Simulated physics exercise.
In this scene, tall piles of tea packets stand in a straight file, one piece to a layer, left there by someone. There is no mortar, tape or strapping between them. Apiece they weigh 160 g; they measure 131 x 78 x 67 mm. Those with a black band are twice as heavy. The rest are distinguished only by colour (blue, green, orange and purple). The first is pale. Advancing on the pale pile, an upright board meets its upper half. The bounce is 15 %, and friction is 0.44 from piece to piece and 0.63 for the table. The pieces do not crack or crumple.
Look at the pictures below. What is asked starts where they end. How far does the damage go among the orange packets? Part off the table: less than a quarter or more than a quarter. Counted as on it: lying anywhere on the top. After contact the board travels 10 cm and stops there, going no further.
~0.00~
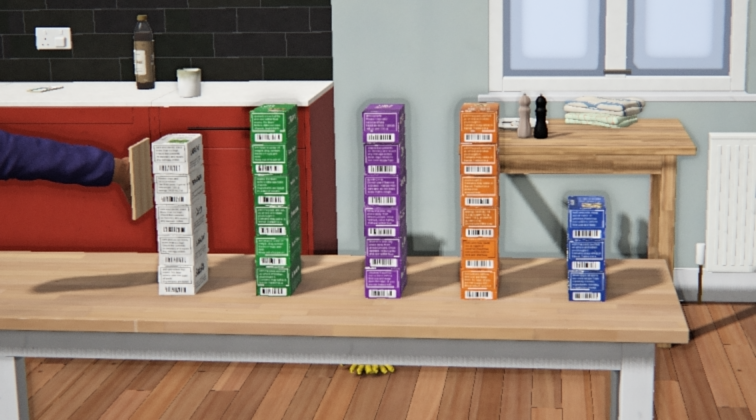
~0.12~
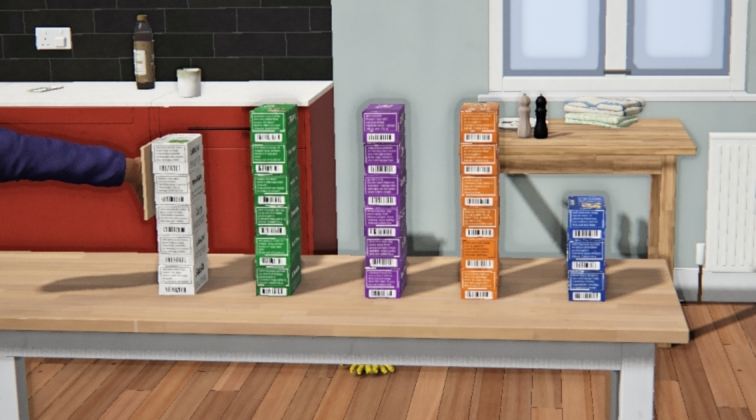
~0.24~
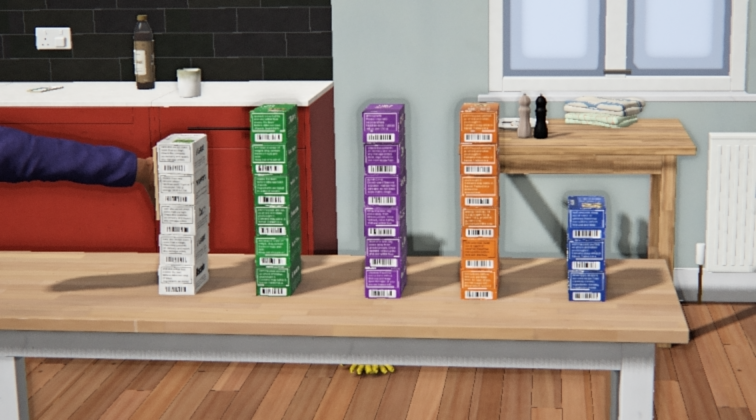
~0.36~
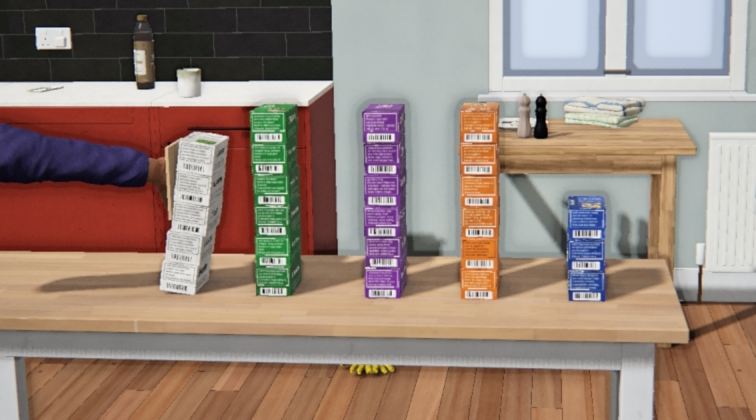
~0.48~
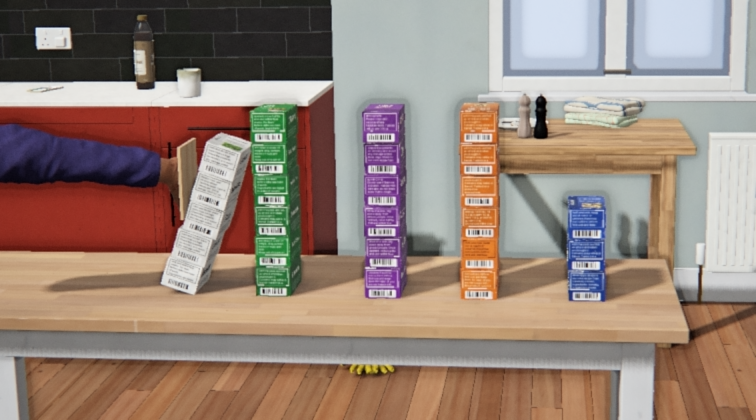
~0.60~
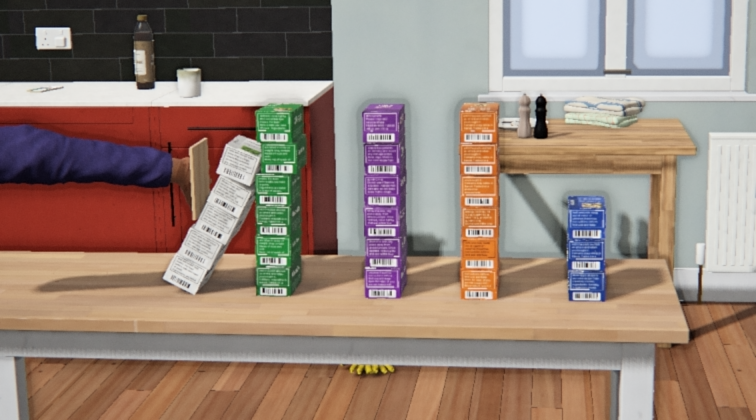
Ending off the table: Over a quarter.
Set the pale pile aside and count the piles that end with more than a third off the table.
That comes to 2.
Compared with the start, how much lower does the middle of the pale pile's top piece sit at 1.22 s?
14 cm.
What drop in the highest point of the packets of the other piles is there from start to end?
Drop: Around 19 cm.
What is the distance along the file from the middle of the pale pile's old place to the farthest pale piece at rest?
It ends some 36 cm away.
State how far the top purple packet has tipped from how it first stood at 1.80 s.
Some 50 degrees.
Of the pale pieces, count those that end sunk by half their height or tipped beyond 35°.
In total, 5 of the pale pieces.
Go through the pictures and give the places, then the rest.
In the first picture (each place is the centre of the face we see best), board (132, 174) 44 mm short; top orange packet (478, 127); top purple packet (380, 128); the others all in place.
The second picture shows board (144, 174) 18 mm short; top orange packet (478, 127).
The third picture shows board (156, 174) 9 mm in; top orange packet (478, 127).
The fourth picture shows board (168, 174) 35 mm in, top of the pale pile leaning 9°; top orange packet (478, 127); the others all in place.
The fifth picture shows board (180, 174) 6 cm in, top of the pale pile leaning 19°; top orange packet (478, 127); the others all in place.
The sixth picture shows board (192, 174) 9 cm in, top of the pale pile leaning 22°; top orange packet (478, 127); top green packet (274, 127) moved 12 mm; 2 have shifted.
By 1.22 s, 5 of the pale pile down; none of the 6 orange packets off the table (0 of 21 in all colours); top orange packet tilted 4°; top green packet tilted 26°, 7 cm lower.
By 1.80 s, 5 of the pale pile down; 1 of the 6 orange packets off the table (1 of 21 in all colours); top orange packet upside down; top green packet upside down.
When it is over (3.0 s), 5 of the pale pile down; 3 of the 6 orange packets off the table (5 of 21 in all colours); top orange packet 1.09 m lower; top blue packet upside down. That is 50 per cent.
